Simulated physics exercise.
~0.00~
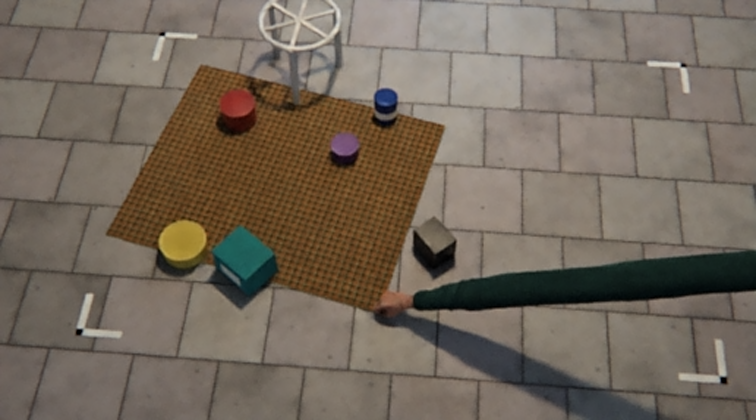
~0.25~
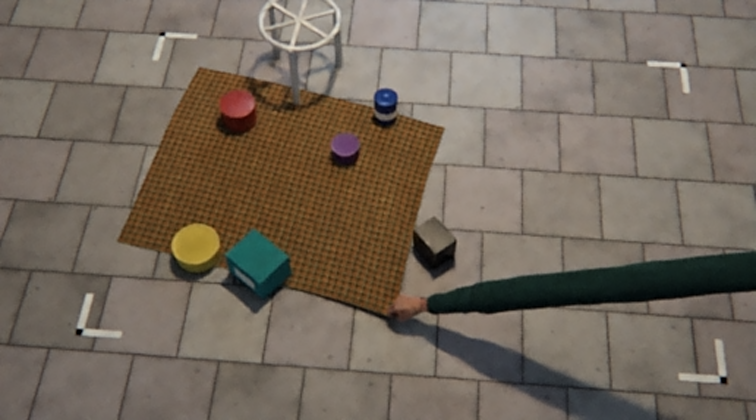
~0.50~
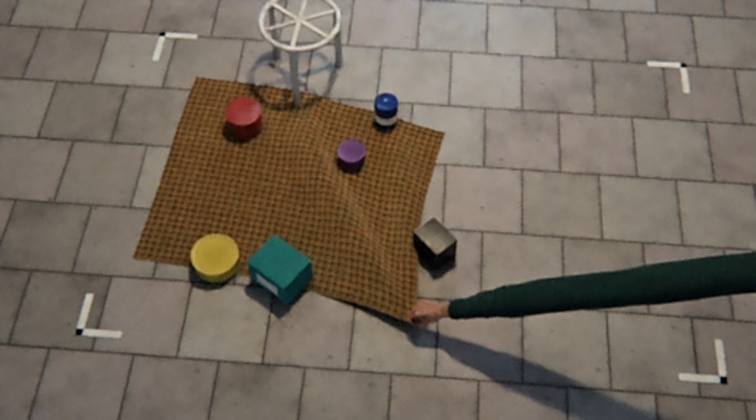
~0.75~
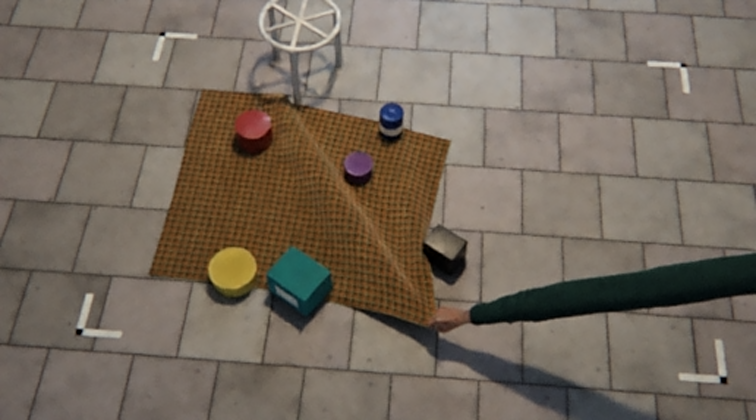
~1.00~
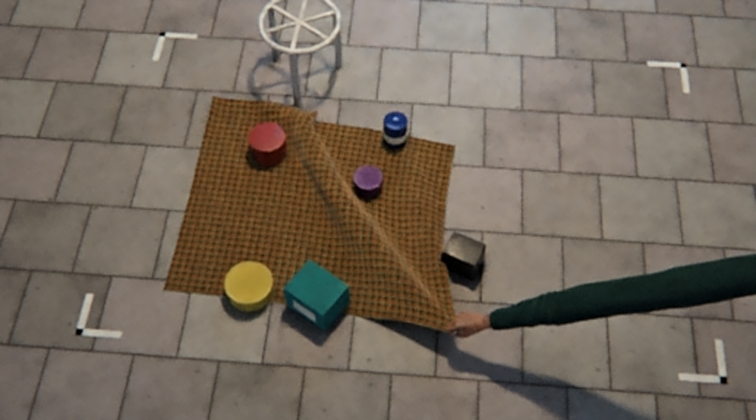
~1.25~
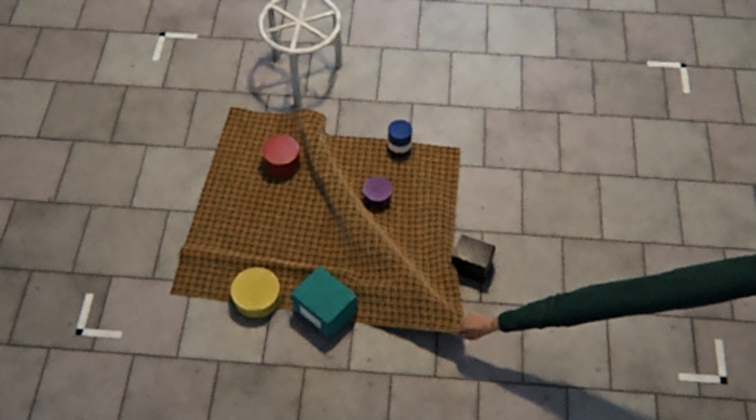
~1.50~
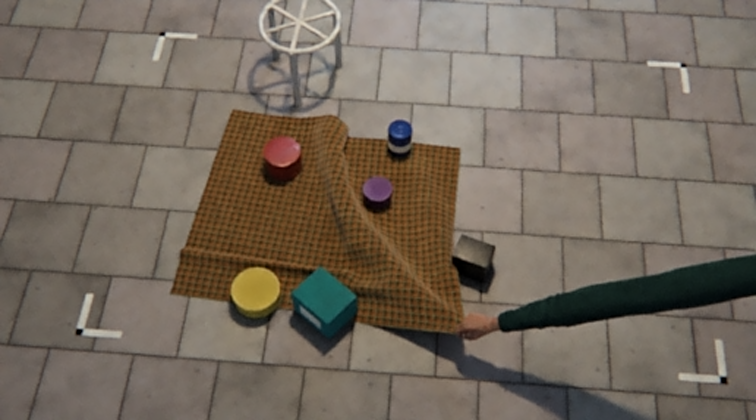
A woven brown mat lies on grey paving, carrying a red tub, a purple bin, a yellow bin and a teal box, with a blue pot at its upper edge. A green-sleeved arm grips its lower right corner and pulls right, carrying the yellow bin and teal box along. The mat then slides down and right with its load, and a diagonal crease forms. The dark crate beside it gets pushed right, while the white stool stays put. Another fold appears near the lower edge, and everything settles, rumpled, the hand still at the corner.
